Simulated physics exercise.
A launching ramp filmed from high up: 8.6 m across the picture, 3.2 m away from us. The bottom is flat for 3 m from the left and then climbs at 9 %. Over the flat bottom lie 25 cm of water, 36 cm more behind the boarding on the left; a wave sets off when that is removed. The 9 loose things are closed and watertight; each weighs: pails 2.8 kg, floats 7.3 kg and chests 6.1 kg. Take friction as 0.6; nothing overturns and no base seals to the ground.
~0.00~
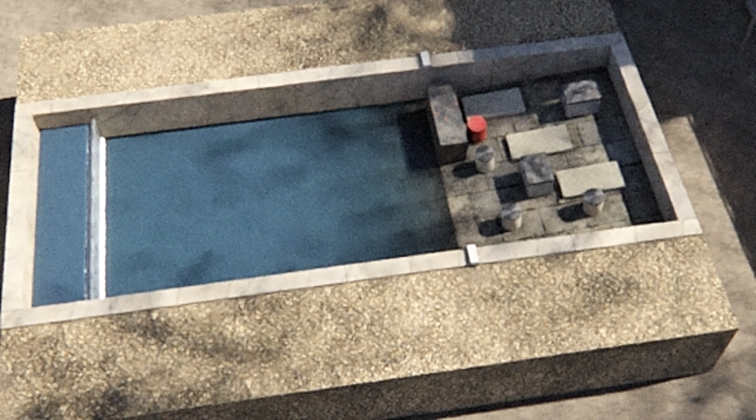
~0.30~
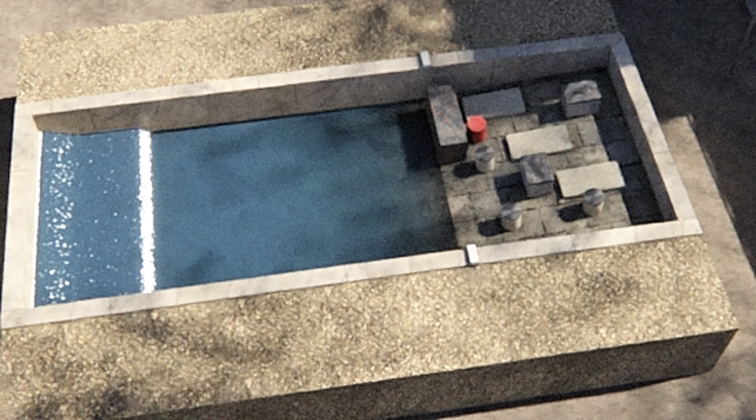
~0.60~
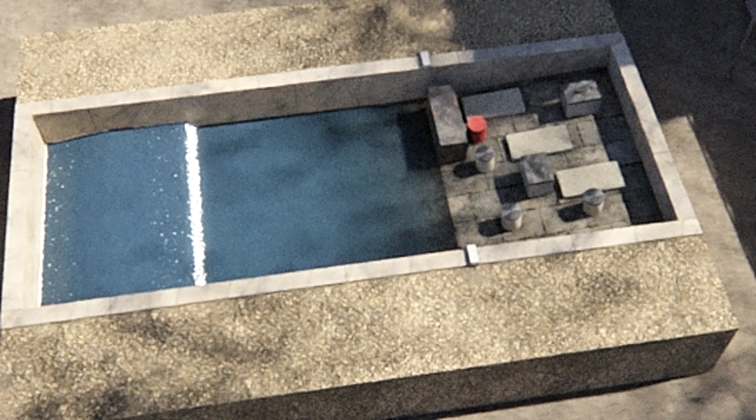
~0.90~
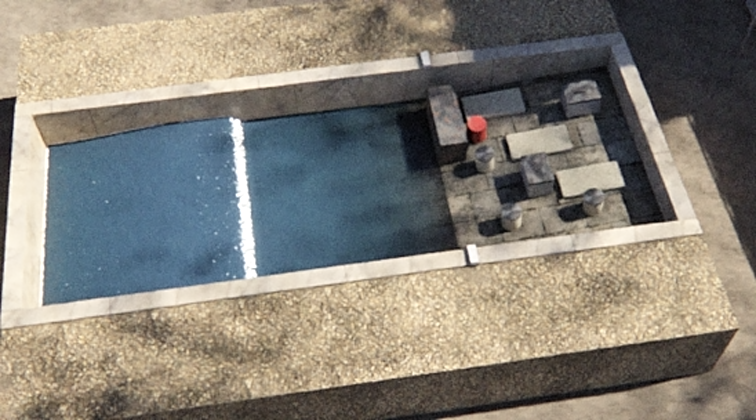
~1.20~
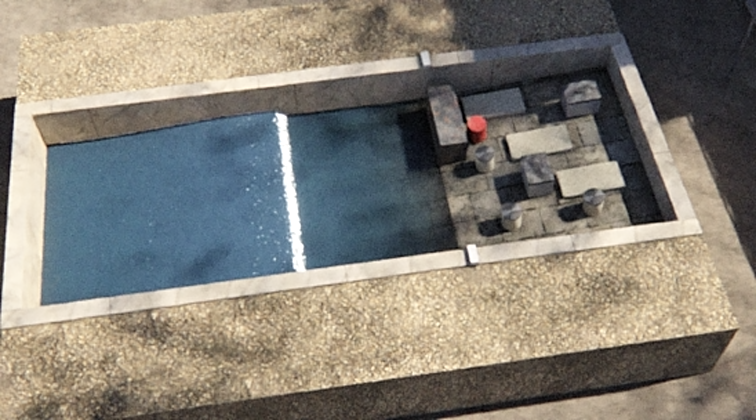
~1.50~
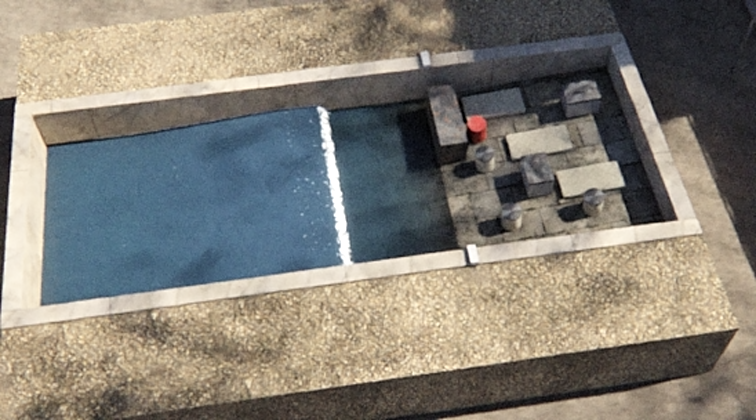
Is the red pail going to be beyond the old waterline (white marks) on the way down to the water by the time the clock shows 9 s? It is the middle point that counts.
Red pail falls short.
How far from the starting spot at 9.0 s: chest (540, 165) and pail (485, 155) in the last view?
In that order: 200 cm, 80 cm.
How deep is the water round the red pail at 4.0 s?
About 6 cm.
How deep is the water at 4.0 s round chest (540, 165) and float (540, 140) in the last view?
Roughly 5 and 4 cm.
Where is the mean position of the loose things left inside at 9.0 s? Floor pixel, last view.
Near (506, 162).
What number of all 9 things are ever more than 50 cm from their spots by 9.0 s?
5 of them.
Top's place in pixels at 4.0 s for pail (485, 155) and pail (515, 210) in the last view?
Near (498, 125) and (612, 213).
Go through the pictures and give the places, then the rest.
The red pail at (479, 124), on the bottom; water covers 18.2 m2; 0 of 9 have shifted, in the first picture.
The red pail at (479, 124), on the bottom; 18.2 m2 under water; 0 of 9 have shifted, in the second picture.
The red pail at (479, 124), on the bottom; water covers 18.2 m2; 0 of 9 have shifted, in the third picture.
The red pail at (479, 124) rests on the ground; 18.2 m2 under water; 0 of 9 have shifted, in the fourth picture.
The red pail at (479, 124), on the bottom; 18.2 m2 under water; 0 of 9 have shifted, in the fifth picture.
The red pail at (479, 124), on the bottom; 18.2 m2 under water; 0 of 9 have shifted, in the sixth picture.
After 2.1 s the red pail is near (479, 124), 0.0 m from its start, aground; 0 of 9 are over the mark; 0 afloat.
After 4.0 s the red pail is near (477, 123), 0.0 m from its start, afloat; 0 of 9 are over the mark; 4 afloat.
After 6.3 s the red pail is near (470, 118), 0.1 m from its start, afloat; 0 of 9 are over the mark; 6 afloat.
After 9.0 s the red pail is near (471, 122), 0.1 m from its start, afloat; 1 of 9 are over the mark; 3 afloat.
